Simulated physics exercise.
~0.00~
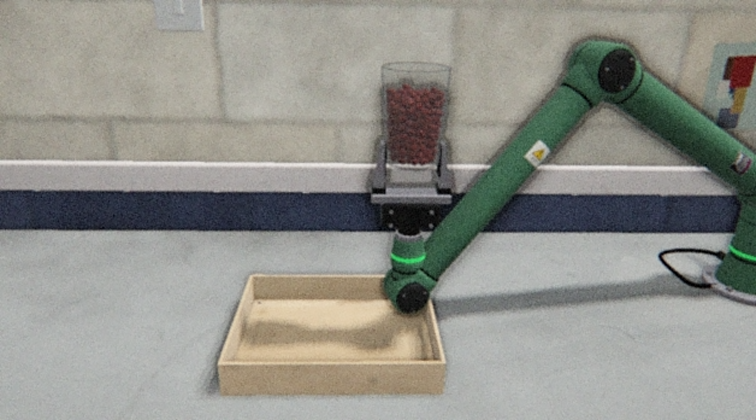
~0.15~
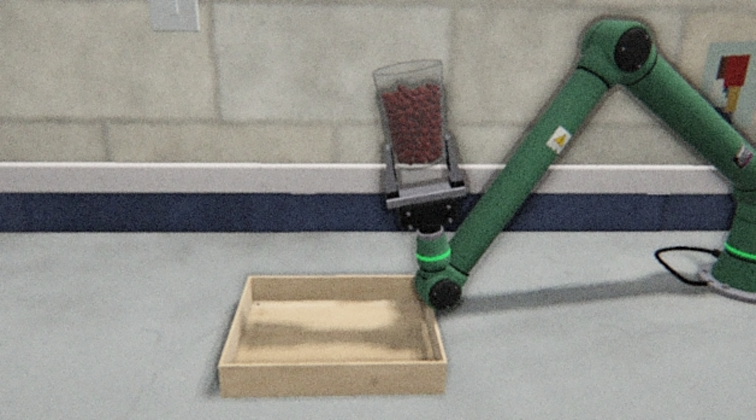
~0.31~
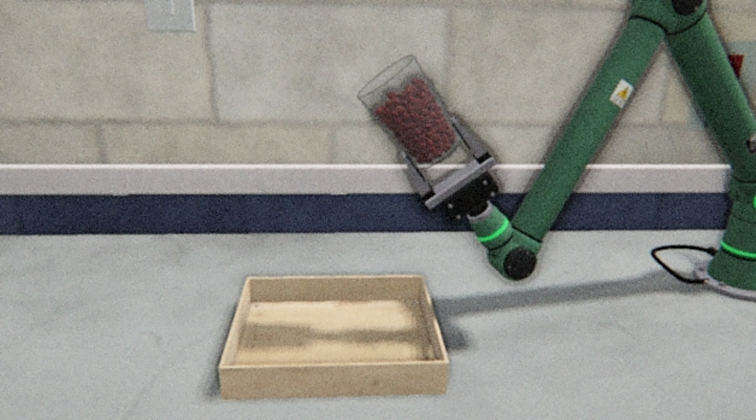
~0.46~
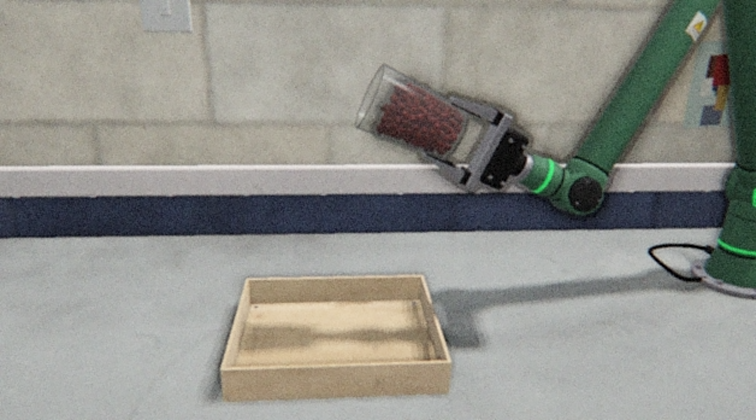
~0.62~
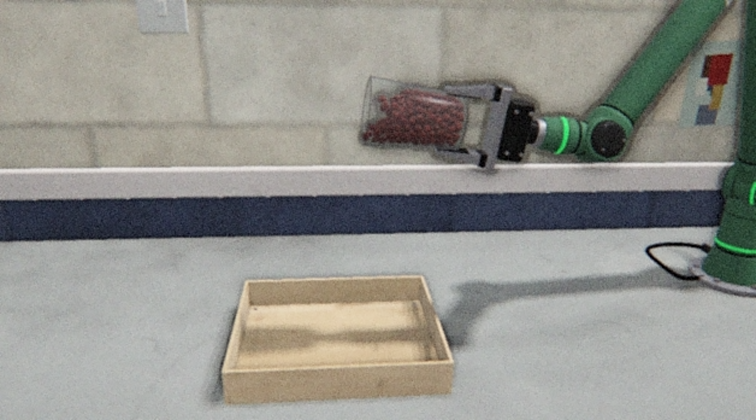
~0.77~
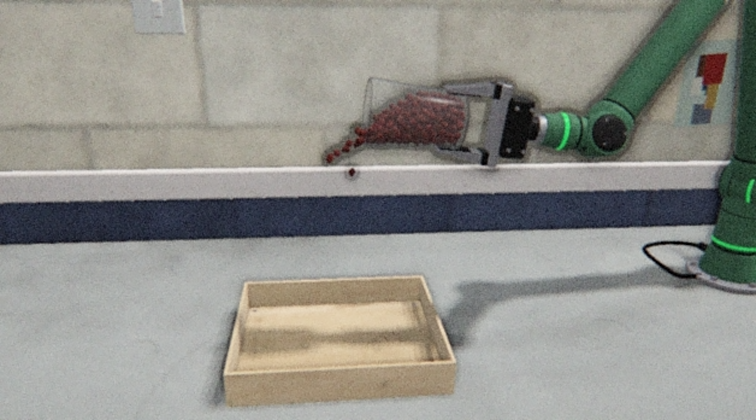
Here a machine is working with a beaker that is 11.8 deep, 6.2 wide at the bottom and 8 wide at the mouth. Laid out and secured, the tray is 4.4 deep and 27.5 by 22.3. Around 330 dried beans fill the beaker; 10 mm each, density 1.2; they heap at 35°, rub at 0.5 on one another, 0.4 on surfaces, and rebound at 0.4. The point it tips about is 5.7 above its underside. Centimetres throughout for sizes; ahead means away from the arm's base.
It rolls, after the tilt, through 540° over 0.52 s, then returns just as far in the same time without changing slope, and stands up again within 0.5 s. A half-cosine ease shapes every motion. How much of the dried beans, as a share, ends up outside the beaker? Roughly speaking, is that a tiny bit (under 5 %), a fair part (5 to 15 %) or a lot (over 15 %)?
I'd say a lot, over 15 %.
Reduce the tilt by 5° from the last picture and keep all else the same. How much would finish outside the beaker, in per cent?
Then roughly 15 per cent.
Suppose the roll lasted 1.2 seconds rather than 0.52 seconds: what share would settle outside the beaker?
In that case around 55 percent.
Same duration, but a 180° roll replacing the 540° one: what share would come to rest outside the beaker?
Estimate: Near 25 %.
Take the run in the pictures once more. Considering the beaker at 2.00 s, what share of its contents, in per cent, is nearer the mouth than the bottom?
40 %, roughly.
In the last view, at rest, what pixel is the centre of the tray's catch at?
Roughly at pixel (297, 343).
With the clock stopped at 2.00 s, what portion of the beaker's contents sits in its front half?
45 per cent or thereabouts.
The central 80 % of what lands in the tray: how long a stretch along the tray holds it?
Roughly 14 cm.
After 1.39 s, tipped 84°, highest piece 36 above the table; 280 in the beaker, 39 in the tray, 2 on the table or floor, 11 in flight or on a rim.
After 2.00 s, tipped 57°, highest piece 34 above the table; 241 in the beaker, 80 in the tray, 4 on the table or floor, 7 in flight or on a rim.
After 2.51 s, upright, highest piece 37 above the table; 241 in the beaker, 86 in the tray, 5 on the table or floor.
After 3.21 s, upright, highest piece 37 above the table; 241 in the beaker, 86 in the tray, 5 on the table or floor.
In the end, 241 in the beaker, 86 in the tray, 5 on the table or floor. That is 27 % outside the beaker.
